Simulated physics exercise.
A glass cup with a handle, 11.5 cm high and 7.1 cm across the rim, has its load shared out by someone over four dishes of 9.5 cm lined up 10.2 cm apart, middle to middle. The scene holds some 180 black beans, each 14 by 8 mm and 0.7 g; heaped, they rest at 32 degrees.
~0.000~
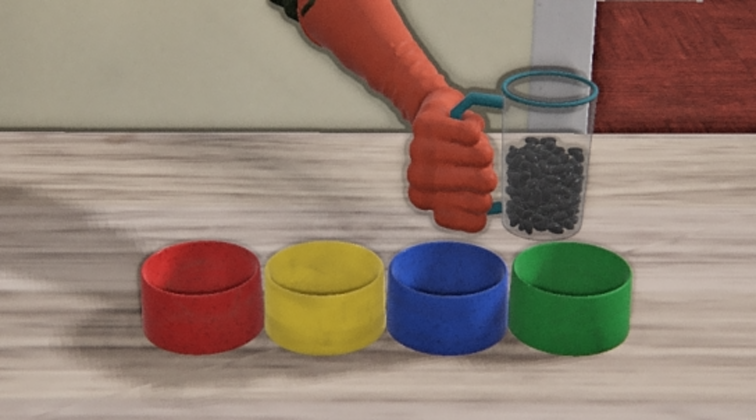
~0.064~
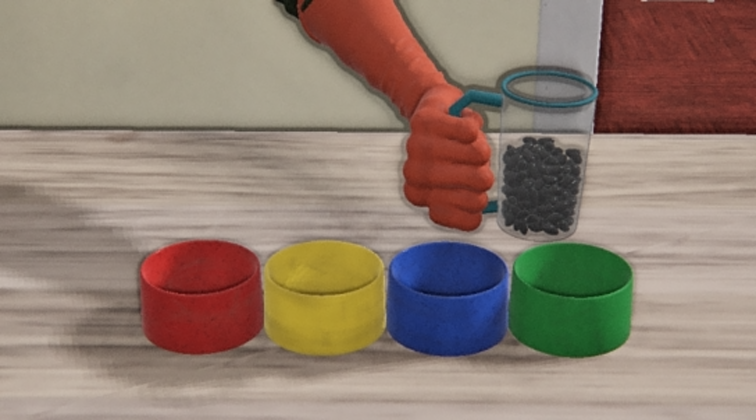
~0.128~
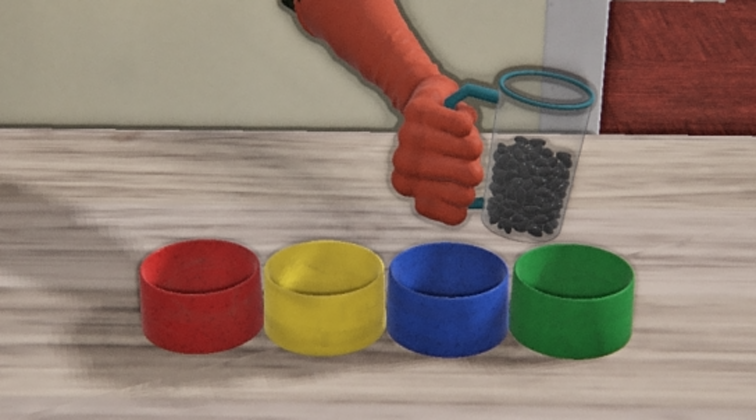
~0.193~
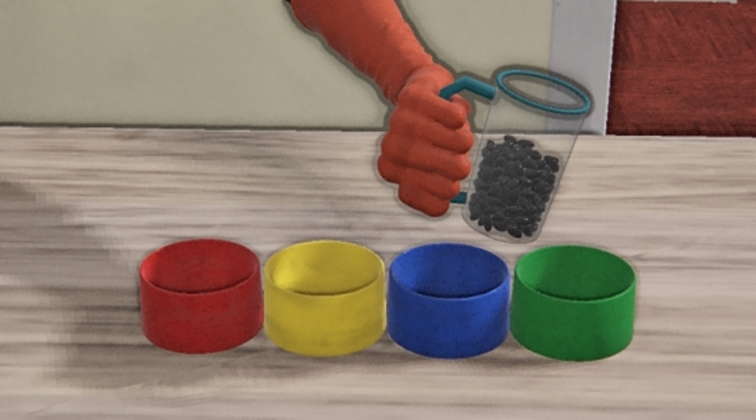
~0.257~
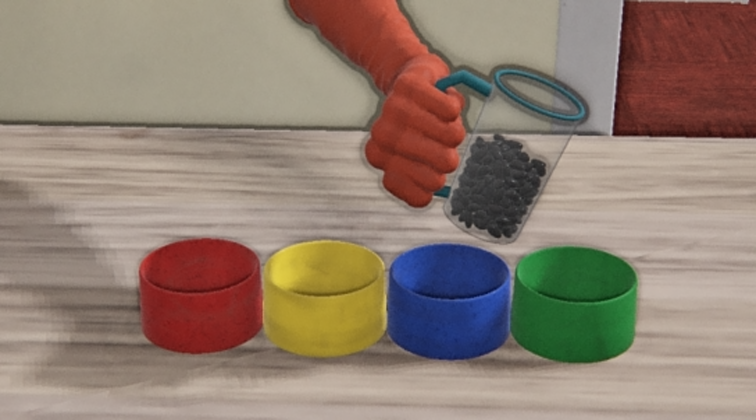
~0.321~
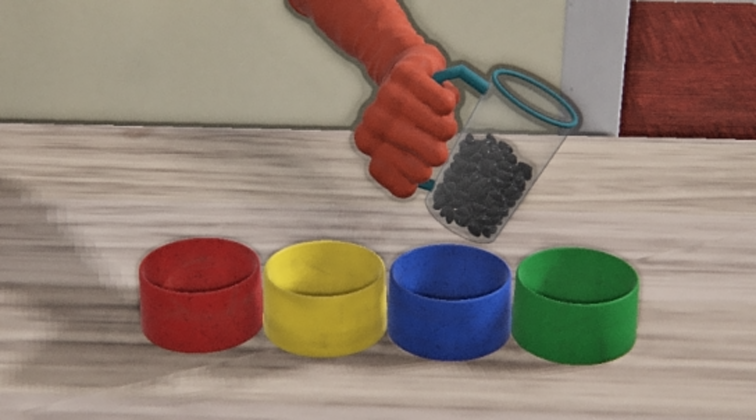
A reddish-orange arm reaches down from the top over a pale, wood-grained tabletop, seen from the front and slightly above, with a light wall and a dark red panel behind. Its fist grips the teal handle of a clear cup of black beans, above a row of red, yellow, blue and green dishes. The hand shifts slightly left, steadily tilting the cup rightward, while the view stays nearly still.
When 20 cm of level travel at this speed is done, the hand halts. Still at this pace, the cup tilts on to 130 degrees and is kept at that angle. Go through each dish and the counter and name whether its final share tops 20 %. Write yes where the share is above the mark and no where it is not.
Red dish: No, blue dish: No, green dish: No, yellow dish: Yes, counter: No.
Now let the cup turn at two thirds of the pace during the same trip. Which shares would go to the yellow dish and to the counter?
I'd say yellow ends at 90 while the counter ends at 10.
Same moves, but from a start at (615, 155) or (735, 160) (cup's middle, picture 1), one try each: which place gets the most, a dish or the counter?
Try 1 - blue; try 2 - green.
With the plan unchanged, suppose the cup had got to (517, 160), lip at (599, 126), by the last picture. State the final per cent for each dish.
Dish by dish: Red 0 per cent, blue 100 per cent, green 0 per cent, yellow 0 per cent.
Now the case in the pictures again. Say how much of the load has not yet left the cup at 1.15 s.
I reckon around 95 per cent.
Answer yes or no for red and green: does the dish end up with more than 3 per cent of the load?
For red, it does not; for green, it does not.
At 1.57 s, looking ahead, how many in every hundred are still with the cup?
Roughly 0 %.
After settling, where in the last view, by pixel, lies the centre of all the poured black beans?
After settling, the middle sits near (343, 310).
After 0.82 s, tilt 80 degrees; cup holds 100 %.
Then, at 1.15 s, tilt 114 degrees; cup holds 95 %.
After 1.57 s, tilt 130 degrees; cup holds 0 %, blue 10 %, yellow 80 %.
At rest (2.2 s), red 0 %, blue 10 %, green 0 %, yellow 80 %, counter 10 %.
